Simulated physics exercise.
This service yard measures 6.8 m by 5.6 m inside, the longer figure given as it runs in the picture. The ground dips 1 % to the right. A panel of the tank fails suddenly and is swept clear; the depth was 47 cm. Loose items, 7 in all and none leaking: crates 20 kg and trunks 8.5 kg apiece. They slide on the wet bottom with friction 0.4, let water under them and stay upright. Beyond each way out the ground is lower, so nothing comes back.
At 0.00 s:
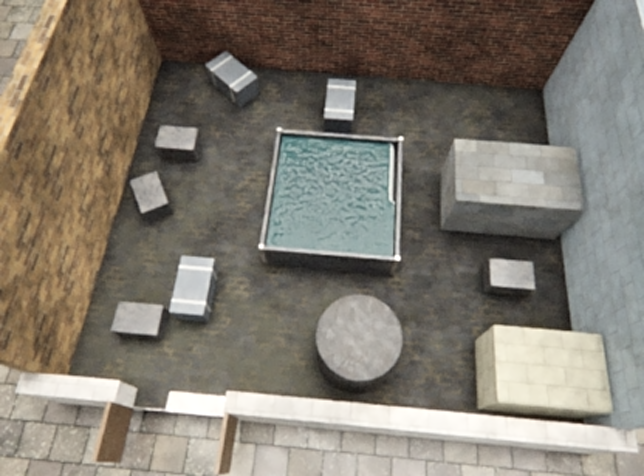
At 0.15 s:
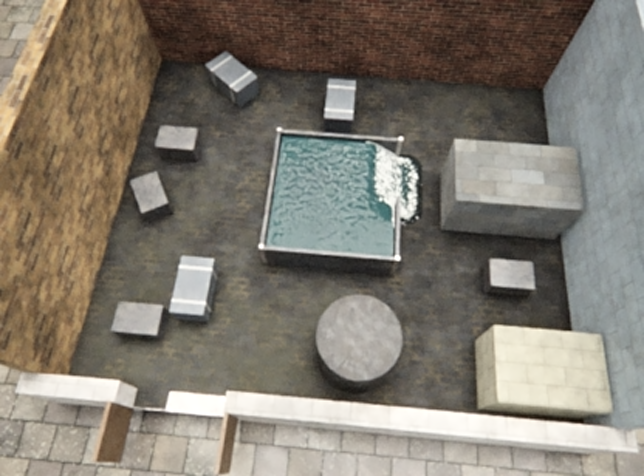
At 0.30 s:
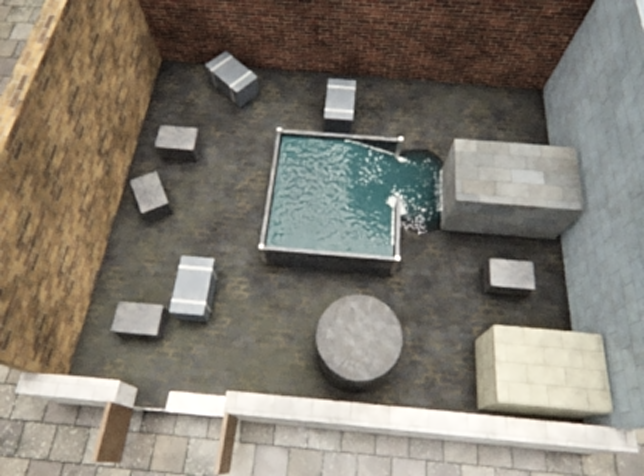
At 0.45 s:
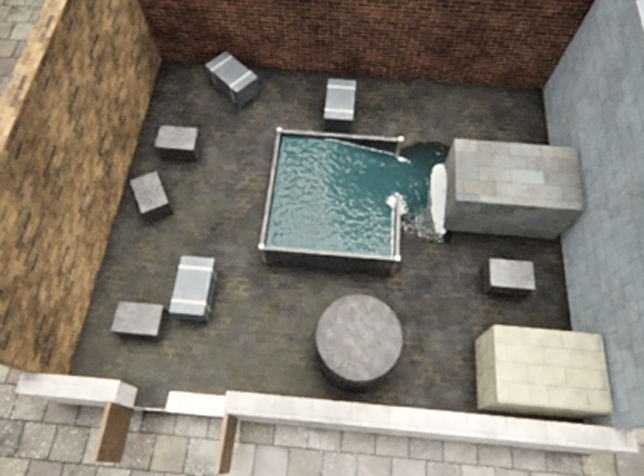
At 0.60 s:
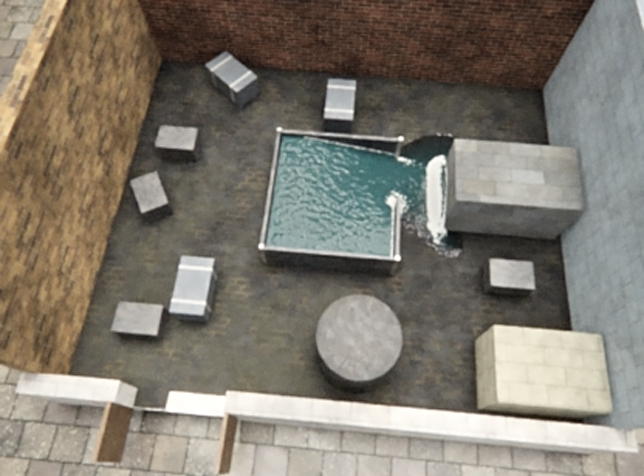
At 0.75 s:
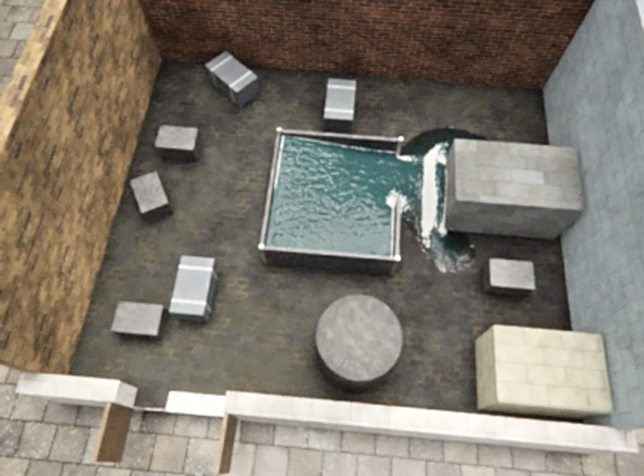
In a walled yard, water bursts from a tank's right side and spreads around a block.
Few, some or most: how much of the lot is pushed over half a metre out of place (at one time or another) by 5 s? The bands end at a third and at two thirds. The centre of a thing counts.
It is under a third.
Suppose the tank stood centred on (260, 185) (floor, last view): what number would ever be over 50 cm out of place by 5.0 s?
Then 0.
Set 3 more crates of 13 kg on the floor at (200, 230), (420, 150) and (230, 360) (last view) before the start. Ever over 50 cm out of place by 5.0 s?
In that order: Short of it, over, short of it.
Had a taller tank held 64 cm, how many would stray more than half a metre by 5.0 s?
In that case 1 of them.
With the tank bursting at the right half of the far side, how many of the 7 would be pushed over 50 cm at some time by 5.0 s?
In that case 2 of them.
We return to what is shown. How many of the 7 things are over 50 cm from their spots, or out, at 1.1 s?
By then 0.
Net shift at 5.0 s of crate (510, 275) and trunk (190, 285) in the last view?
In that order: 0 cm, 0 cm.
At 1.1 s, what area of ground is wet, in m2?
Roughly 8.0 m2.
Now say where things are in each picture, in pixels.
The first picture shows a crate at (137, 318), on the bottom; a trunk at (340, 99), on the bottom; 3.3 m2 under water; 0 of 7 have shifted.
The second picture shows a crate at (137, 318), on the bottom; a trunk at (340, 99) rests on the ground; 3.8 m2 under water; 0 of 7 have shifted.
The third picture shows a crate at (137, 318) rests on the ground; a trunk at (340, 99) rests on the ground; water covers 4.3 m2; 0 of 7 have shifted.
The fourth picture shows a crate at (137, 318) rests on the ground; a trunk at (340, 99) rests on the ground; 4.7 m2 under water; 0 of 7 have shifted.
The fifth picture shows a crate at (137, 318) rests on the ground; a trunk at (340, 99), on the bottom; 5.1 m2 under water; 0 of 7 have shifted.
The sixth picture shows a crate at (137, 318), on the bottom; a trunk at (340, 99) rests on the ground; water covers 5.6 m2; 0 of 7 have shifted.
After 1.1 s 0 of 7 are over 50 cm from their spots; 0 afloat.
After 2.2 s 0 of 7 are over 50 cm from their spots; 0 afloat.
After 3.5 s 0 of 7 are over 50 cm from their spots; 0 afloat.
After 5.0 s 0 of 7 are over 50 cm from their spots, and 0 have been at some point; 0 afloat.
